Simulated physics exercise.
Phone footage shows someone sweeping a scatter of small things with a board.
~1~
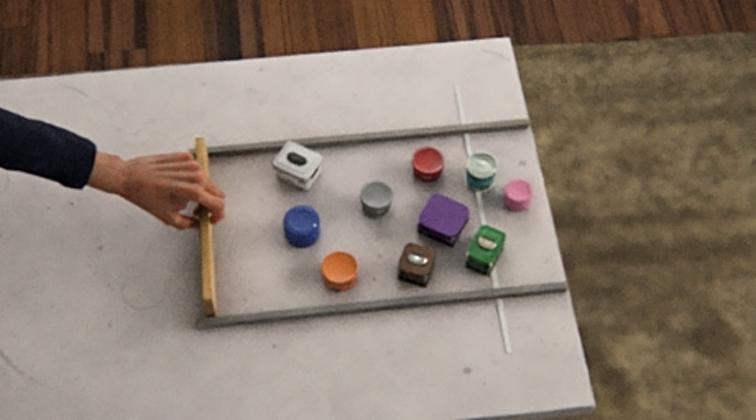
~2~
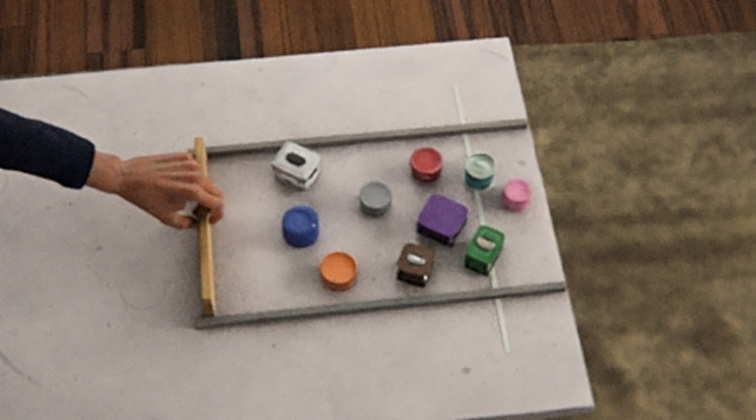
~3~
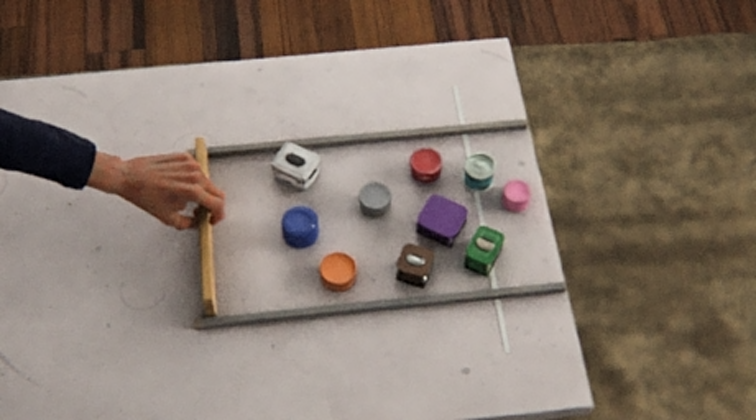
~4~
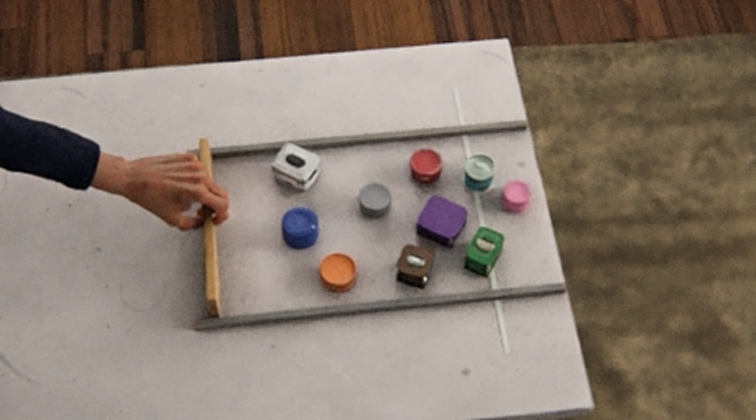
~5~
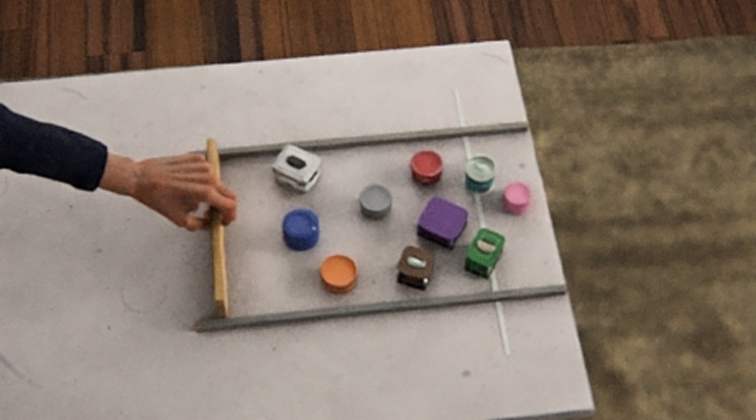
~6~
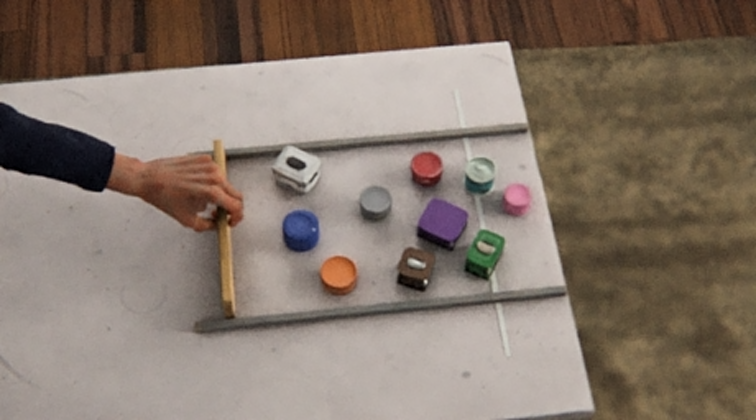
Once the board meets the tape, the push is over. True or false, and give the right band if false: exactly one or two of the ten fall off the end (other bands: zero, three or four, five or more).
True.
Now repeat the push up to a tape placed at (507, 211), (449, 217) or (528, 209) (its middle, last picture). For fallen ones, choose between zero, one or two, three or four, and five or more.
Going through the three places in order, the answers are at least five; no fall at all; five or over.
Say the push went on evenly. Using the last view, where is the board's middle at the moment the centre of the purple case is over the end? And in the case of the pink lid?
The purple case puts it at (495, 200), the pink lid at (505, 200).
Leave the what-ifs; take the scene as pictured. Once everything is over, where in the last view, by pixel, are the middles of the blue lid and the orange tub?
The blue lid at (502, 224), the orange tub at (509, 262).
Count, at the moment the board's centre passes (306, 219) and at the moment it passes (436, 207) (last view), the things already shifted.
2 and 9.
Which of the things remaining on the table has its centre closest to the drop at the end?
Ending up nearest is the purple case.
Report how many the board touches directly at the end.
Contact count: 5.
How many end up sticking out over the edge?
The total would be 1.
Soon after, none off yet; pink lid at rest near (517, 199); turquoise pot at rest near (480, 176); green case at rest near (485, 255).
Then, none off yet; pink lid at rest near (517, 199); turquoise pot at rest near (480, 176); green case moving near (495, 255).
At rest, the number that fall off is one or two; fallen, green case.
